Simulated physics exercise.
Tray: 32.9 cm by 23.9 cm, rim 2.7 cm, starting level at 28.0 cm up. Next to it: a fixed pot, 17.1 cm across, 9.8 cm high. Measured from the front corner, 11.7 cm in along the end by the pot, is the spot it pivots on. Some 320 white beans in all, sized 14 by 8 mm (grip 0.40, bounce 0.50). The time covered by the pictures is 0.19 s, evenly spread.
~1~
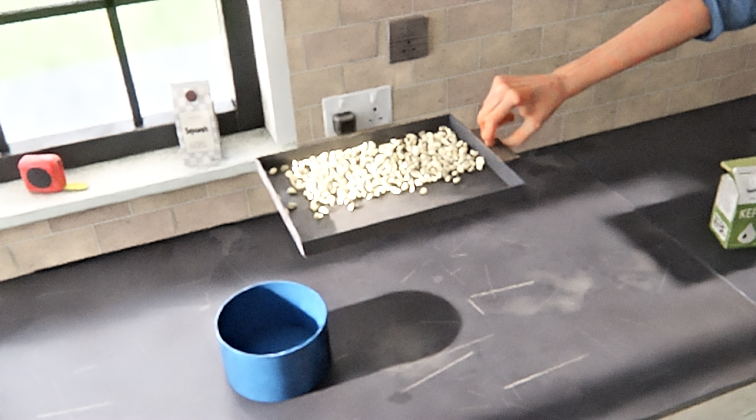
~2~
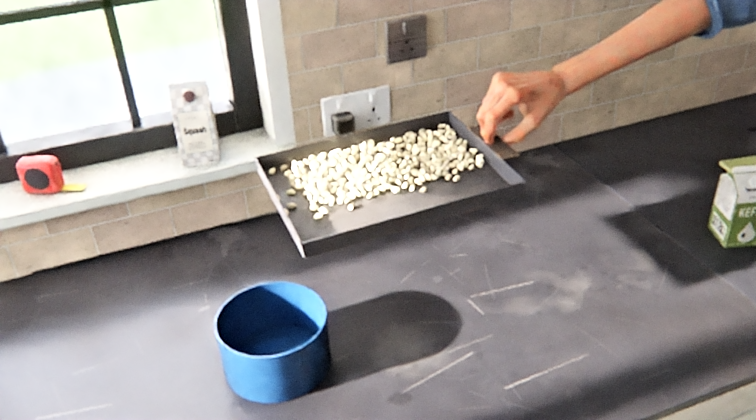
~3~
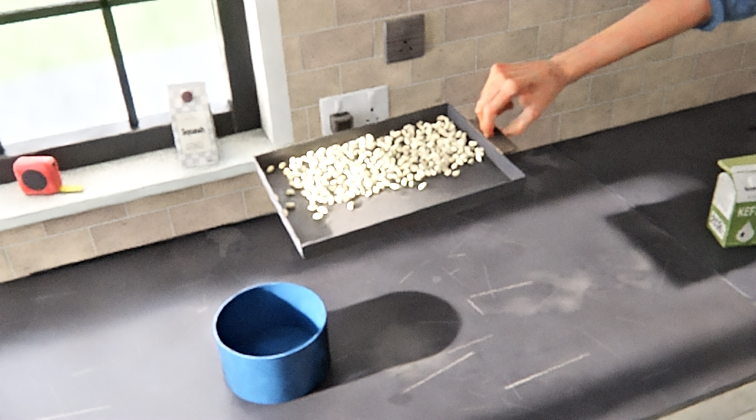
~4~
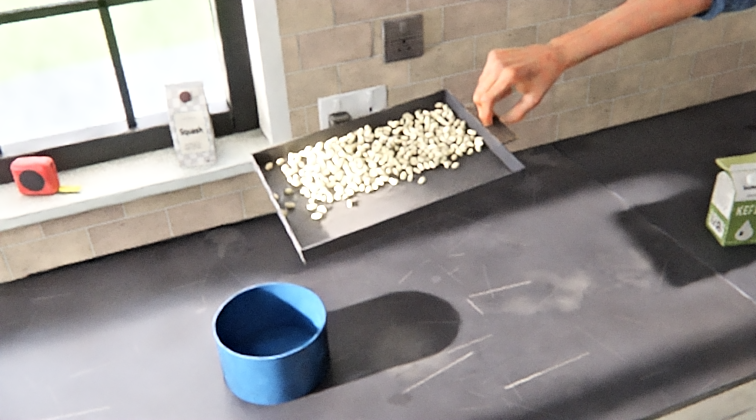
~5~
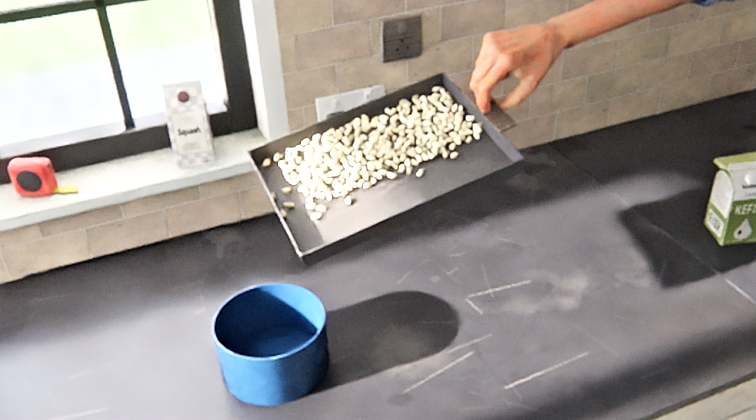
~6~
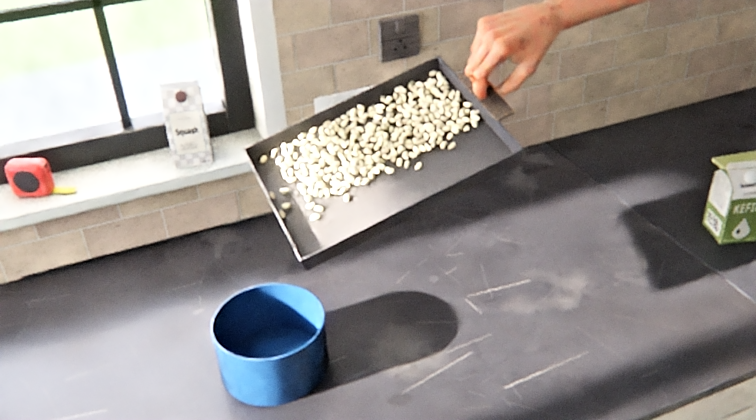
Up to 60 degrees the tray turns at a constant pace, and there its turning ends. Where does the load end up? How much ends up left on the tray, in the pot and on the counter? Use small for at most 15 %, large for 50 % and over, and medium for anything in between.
Left on the tray - medium, pot - small, counter - large.
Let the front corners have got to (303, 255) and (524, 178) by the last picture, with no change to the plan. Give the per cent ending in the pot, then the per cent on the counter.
Split: Pot = 0, counter = 30.
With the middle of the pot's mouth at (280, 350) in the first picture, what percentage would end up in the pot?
I'd put it at around 40 per cent.
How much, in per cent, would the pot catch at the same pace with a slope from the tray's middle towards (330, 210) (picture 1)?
My guess is roughly 15 percent.
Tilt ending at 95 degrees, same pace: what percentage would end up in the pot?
Around 5 per cent, then.
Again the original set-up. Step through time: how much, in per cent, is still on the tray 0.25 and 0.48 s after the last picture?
About 100, 80.
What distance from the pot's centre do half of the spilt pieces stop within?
Some 22 cm, give or take.
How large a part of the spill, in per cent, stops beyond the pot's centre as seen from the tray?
Share: Close to 80 %.
Then, 0.15 s after the last picture, tilt 42 degrees; the tray holds 100 %, the pot 0 %.
Then, 0.25 s after the last picture, tilt 56 degrees; the tray holds 100 %, the pot 0 %.
Then, 0.48 s after the last picture, tilt 60 degrees; the tray holds 80 %, the pot 0 %.
In the end, tray 40 %, pot 0 %, counter 55 %.
